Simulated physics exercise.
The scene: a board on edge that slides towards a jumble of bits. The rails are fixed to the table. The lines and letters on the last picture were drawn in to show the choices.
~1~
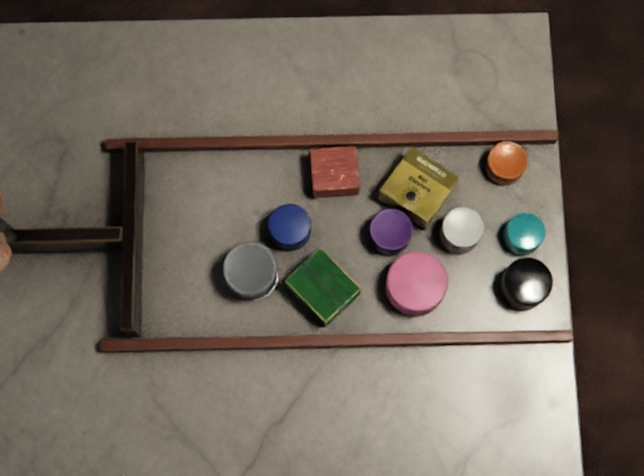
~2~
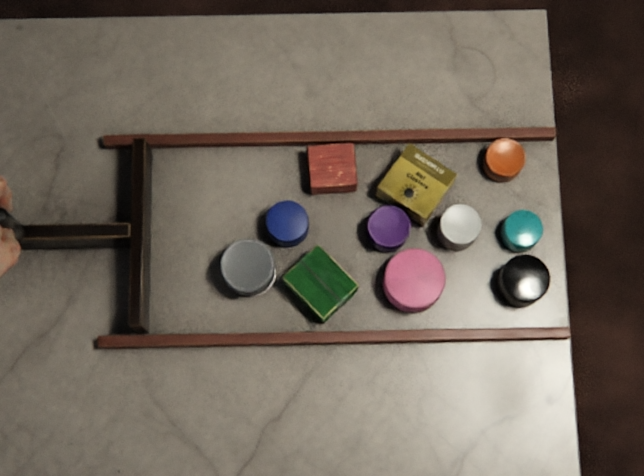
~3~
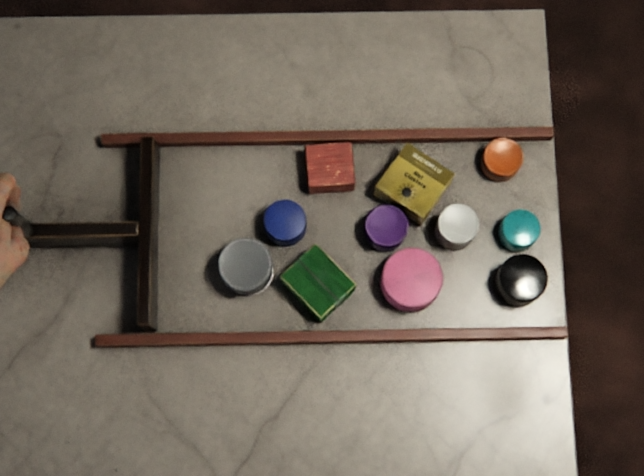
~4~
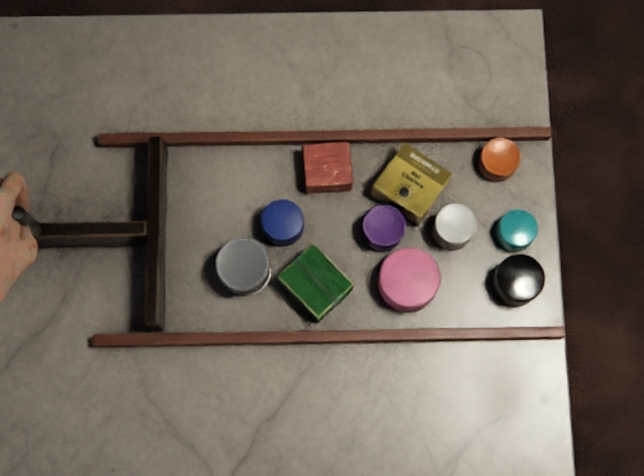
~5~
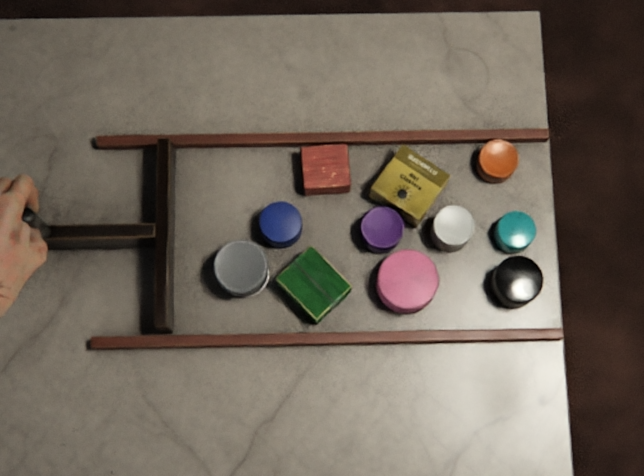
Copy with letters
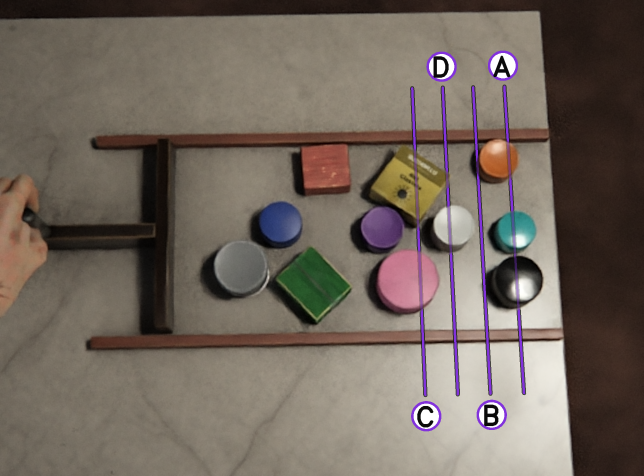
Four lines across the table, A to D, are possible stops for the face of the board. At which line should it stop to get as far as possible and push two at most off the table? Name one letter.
Line C.
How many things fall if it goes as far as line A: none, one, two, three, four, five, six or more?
In all, six or more.
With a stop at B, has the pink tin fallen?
Yes.
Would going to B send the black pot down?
Yes.
On the marked copy, A at (514, 235); B at (482, 235); C at (419, 236); D at (450, 236).
Following C. Soon after the start, board (255, 228); green box (337, 294); grey tin (290, 265).
Later, board (346, 227); white tub (461, 229); pink tin (433, 282).
In the end, board (417, 225); orange tub over the edge; turquoise pot over the edge; two fallen.
As for the rest, A drops seven; B drops six; D drops three.
